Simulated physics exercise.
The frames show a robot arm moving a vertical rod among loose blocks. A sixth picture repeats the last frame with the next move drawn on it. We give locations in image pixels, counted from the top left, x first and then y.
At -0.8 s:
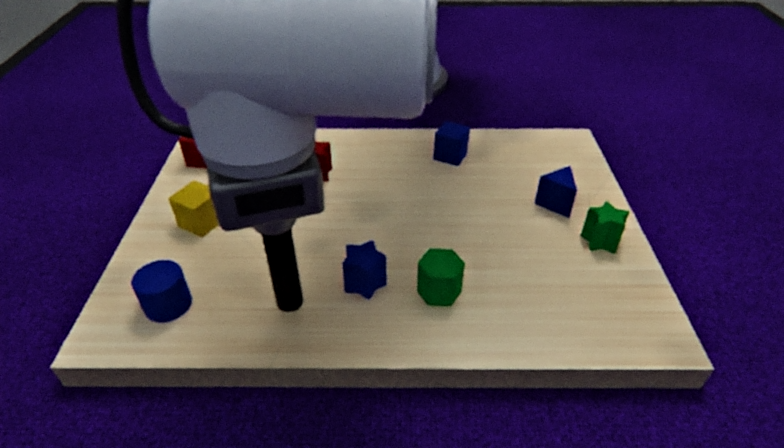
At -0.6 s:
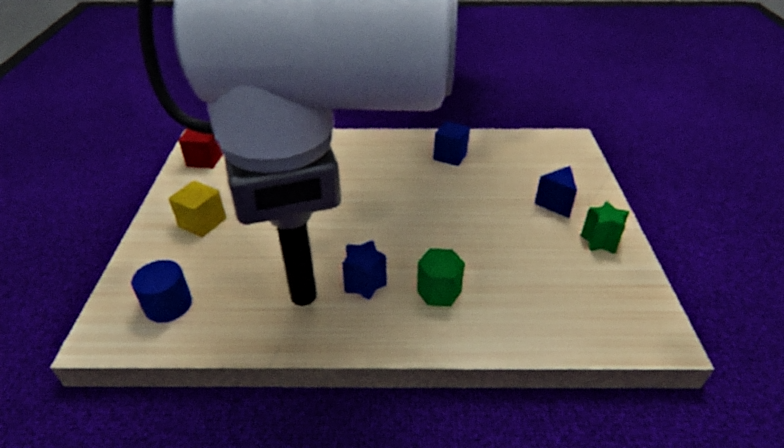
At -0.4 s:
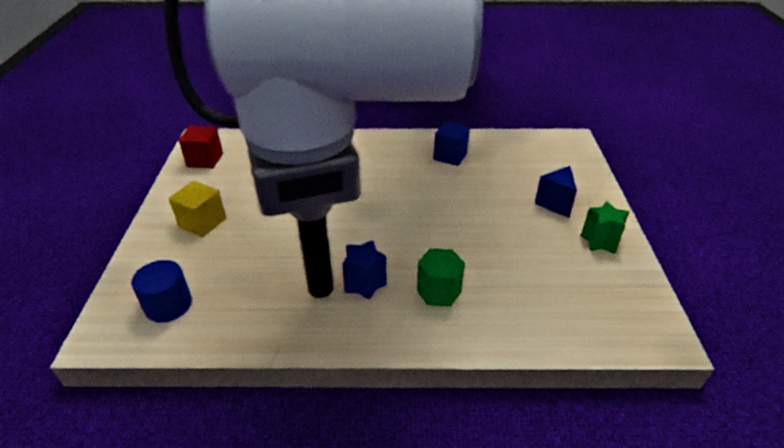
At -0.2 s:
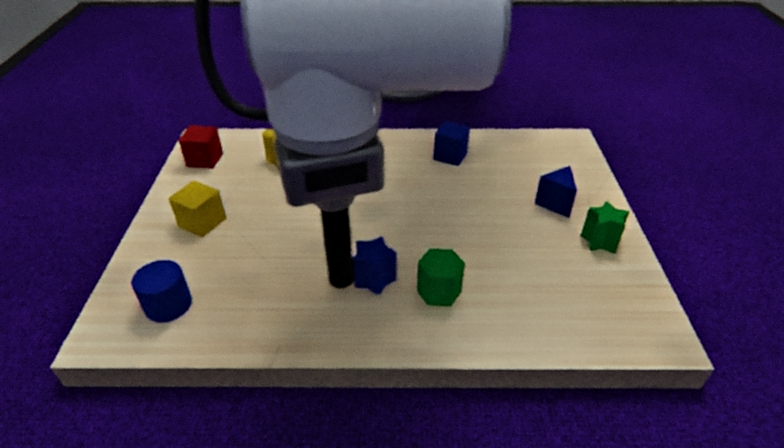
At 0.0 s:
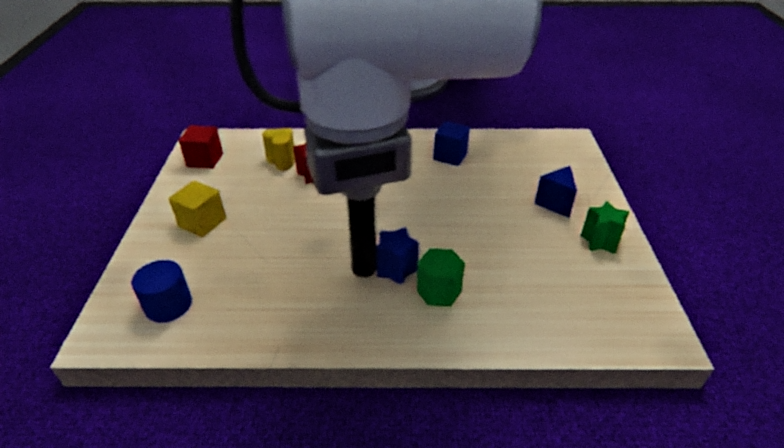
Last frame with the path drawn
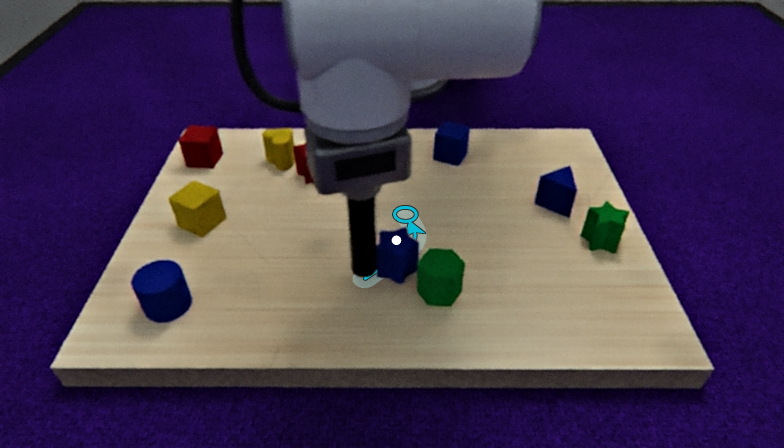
On a pale wooden board over purple cloth, a robot arm slid its black rod rightward among scattered colored blocks, met the blue star and pushed it a short way right, close to the green block.
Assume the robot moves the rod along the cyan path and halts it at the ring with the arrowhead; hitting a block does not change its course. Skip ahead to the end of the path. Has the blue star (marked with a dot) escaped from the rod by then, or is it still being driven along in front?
Slid off.
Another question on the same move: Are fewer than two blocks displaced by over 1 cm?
Yes
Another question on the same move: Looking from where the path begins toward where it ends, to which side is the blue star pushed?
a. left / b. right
b
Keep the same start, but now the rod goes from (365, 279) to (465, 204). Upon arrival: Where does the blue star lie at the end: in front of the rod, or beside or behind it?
As far as I can tell, the blue star has dropped away to the side or behind.
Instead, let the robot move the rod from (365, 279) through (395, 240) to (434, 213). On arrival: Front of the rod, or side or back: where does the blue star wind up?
My guess is it ends up beside or behind the rod.
The line goes from (365, 279) by way of (394, 259) and (415, 237) to (405, 214); the dot is on the blue star.
What follows on the original path. One third of the way, rod at (395, 249); blue star at (429, 228), turned 30° clockwise.
Two thirds of the way, rod at (415, 227); blue star at (443, 224), turned 80° clockwise.
At the end, rod at (406, 205); blue star at (443, 224), turned 80° clockwise; green hexagonal block unmoved.
